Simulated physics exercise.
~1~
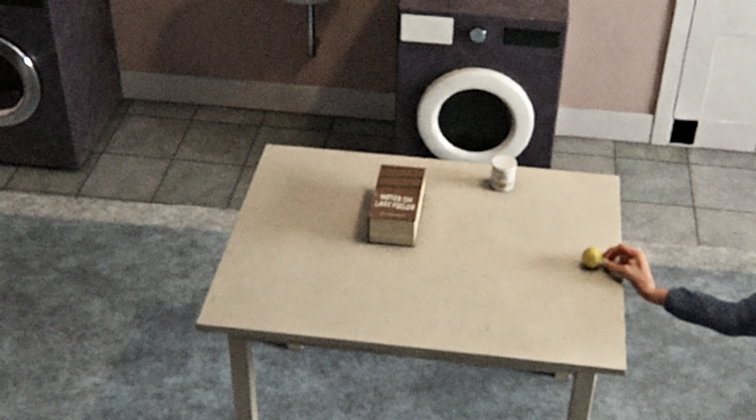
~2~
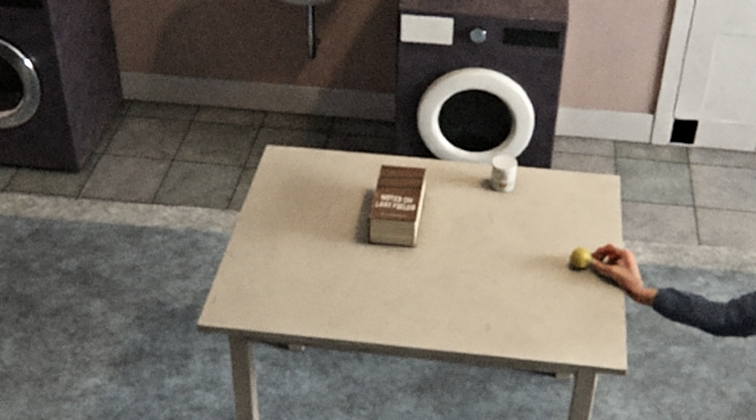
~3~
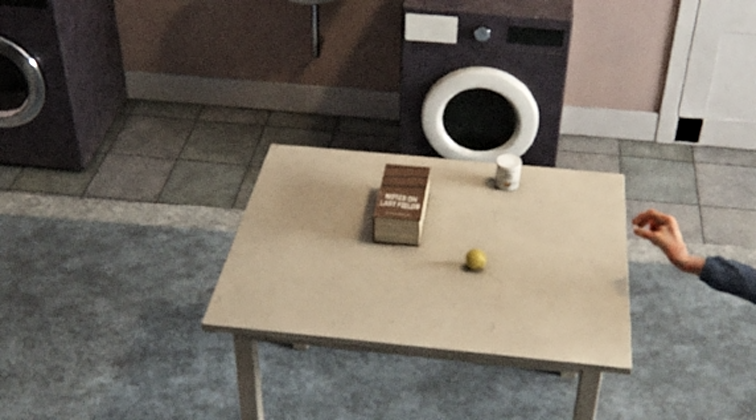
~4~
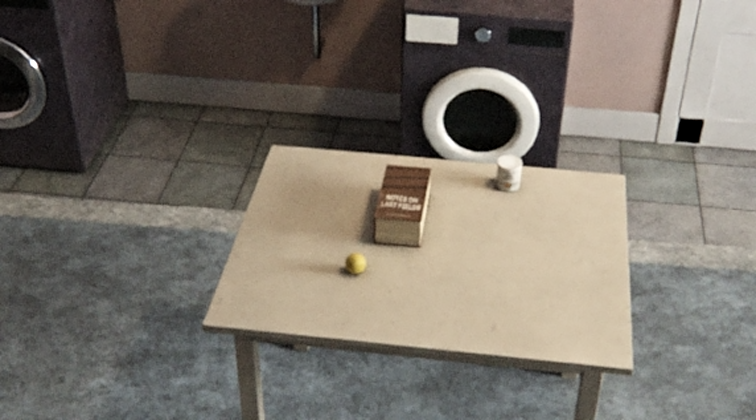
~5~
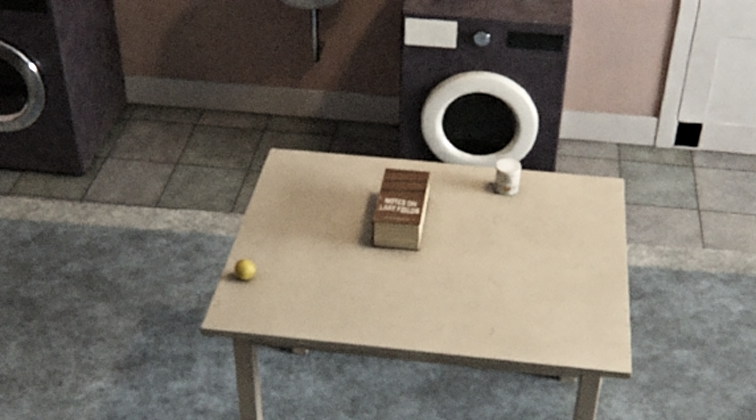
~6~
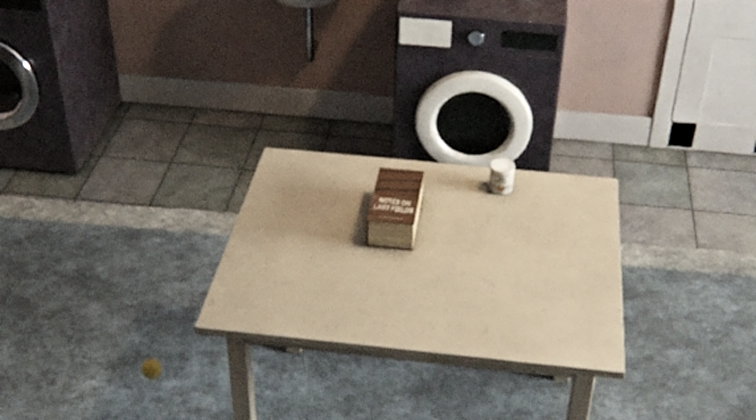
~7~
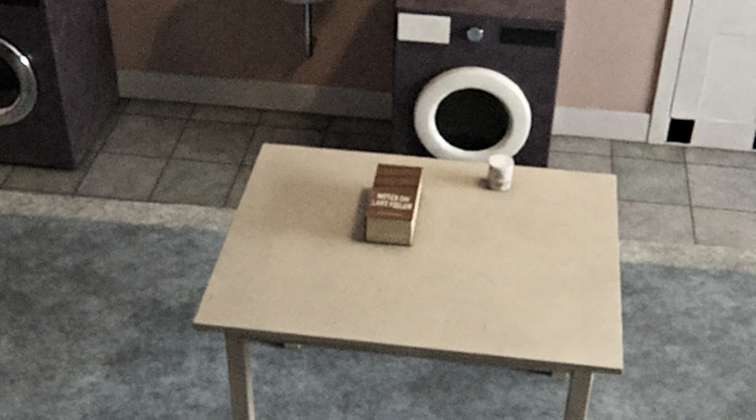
A yellow lemon pushed by a hand rolls left across the table and drops off the edge.
